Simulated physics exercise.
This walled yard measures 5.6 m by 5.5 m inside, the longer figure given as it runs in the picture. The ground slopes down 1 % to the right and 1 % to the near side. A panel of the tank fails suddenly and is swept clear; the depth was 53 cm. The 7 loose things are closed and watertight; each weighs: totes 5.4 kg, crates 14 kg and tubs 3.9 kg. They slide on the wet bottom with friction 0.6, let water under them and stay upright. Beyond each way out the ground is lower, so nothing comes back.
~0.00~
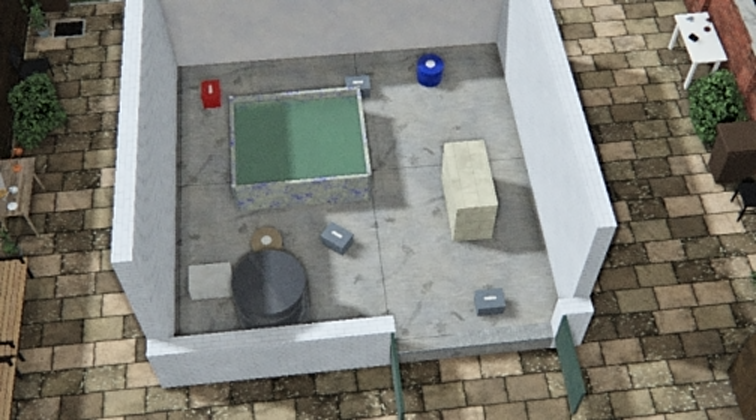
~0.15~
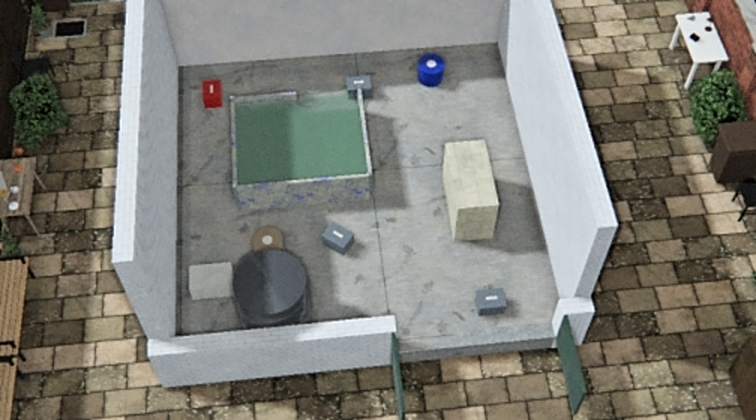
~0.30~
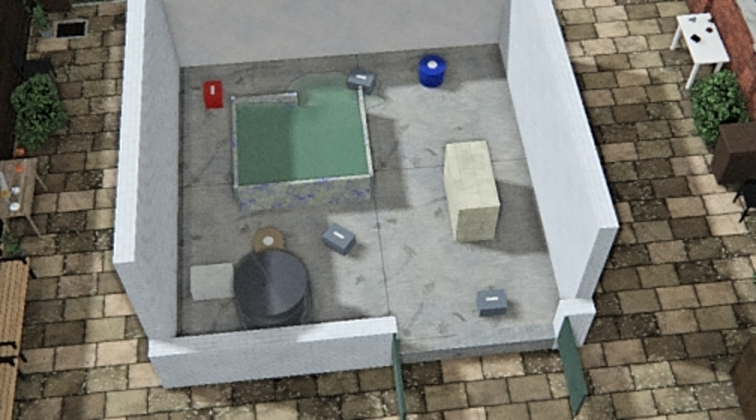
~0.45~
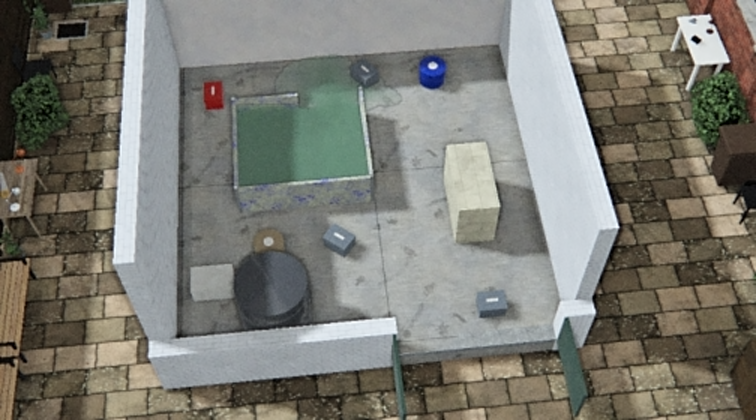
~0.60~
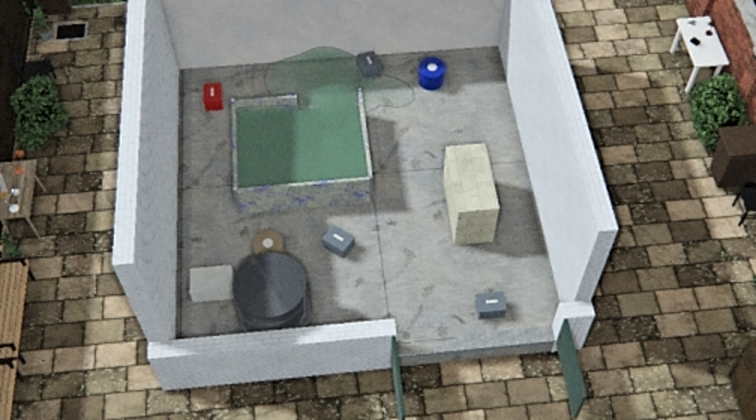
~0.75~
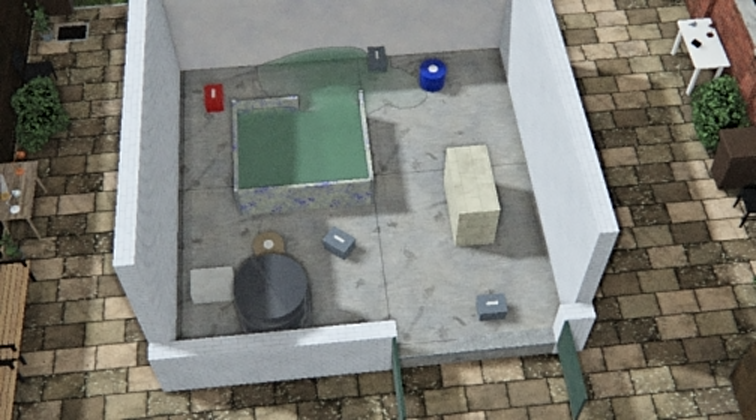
Green water spreading from the back of a square tank in a walled yard, pushing a grey crate toward the back wall.
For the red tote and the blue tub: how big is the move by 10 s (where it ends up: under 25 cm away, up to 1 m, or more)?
Red tote gets carried off; blue tub travels far.
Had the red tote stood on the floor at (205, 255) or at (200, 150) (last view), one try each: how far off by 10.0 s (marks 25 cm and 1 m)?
In that order: It ends far away; it gets carried off.
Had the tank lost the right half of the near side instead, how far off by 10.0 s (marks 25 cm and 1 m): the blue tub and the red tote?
Then the blue tub stays put, the red tote holds its place.
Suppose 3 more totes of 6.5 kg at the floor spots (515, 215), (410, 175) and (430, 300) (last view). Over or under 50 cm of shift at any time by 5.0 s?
In that order: Past it, less, under.
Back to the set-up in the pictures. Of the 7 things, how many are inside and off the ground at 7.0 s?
1 of them.
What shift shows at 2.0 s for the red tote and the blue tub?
About 20 and 60 cm.
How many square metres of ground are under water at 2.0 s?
Some 10.5 m2.
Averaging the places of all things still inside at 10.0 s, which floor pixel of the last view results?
At about (373, 270).
After 2.0 s the red tote is near (204, 98), 0.2 m from its start, aground; the blue tub is near (462, 87), 0.6 m from its start, aground; 0 of 7 are out; 1 afloat.
After 4.5 s the red tote is near (231, 265), 3.4 m from its start, afloat; the blue tub is near (529, 261), 4.0 m from its start, afloat; 0 of 7 are out; 3 afloat.
After 7.0 s the red tote is near (305, 264), 3.7 m from its start, aground; the blue tub has gone out; 2 of 7 are out; 1 afloat.
After 10.0 s the red tote is near (364, 282), 4.4 m from its start, aground; the blue tub has gone out; 2 of 7 are out; 2 afloat.
